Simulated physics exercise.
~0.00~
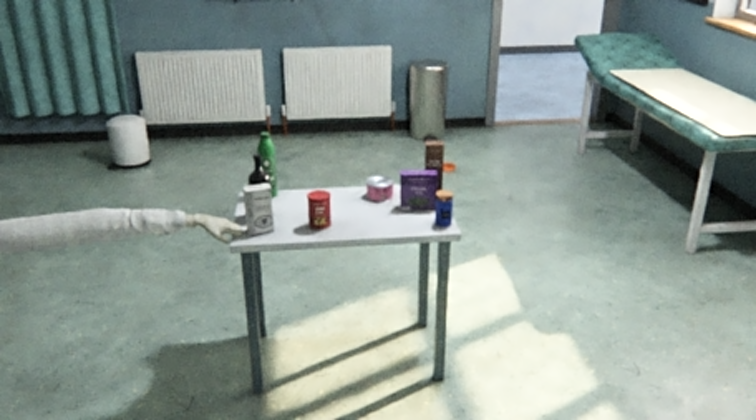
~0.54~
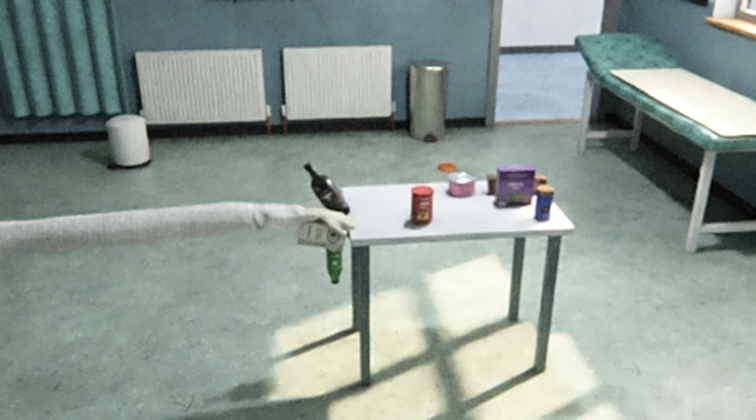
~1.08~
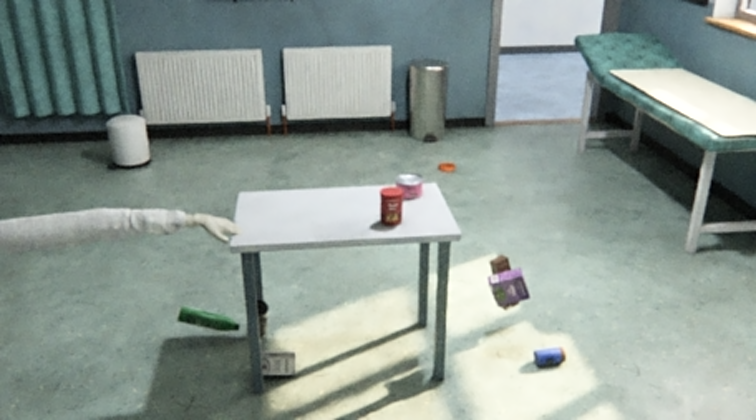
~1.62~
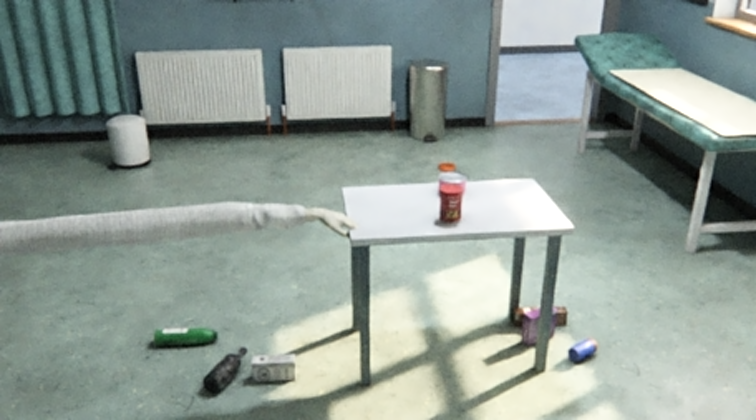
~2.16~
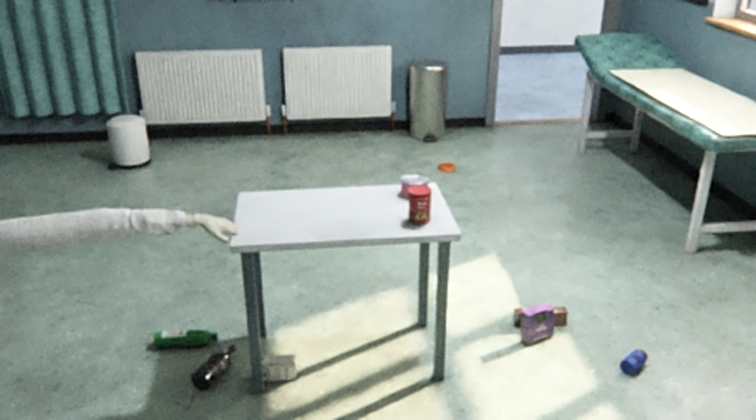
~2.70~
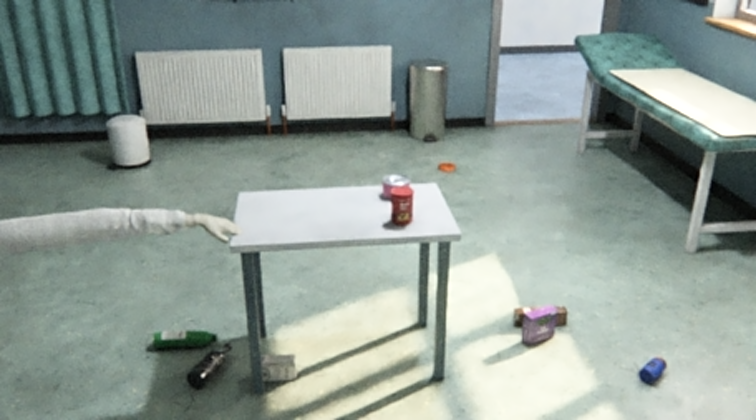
An arm jerks a small table back and forth, leaving only two containers on top.
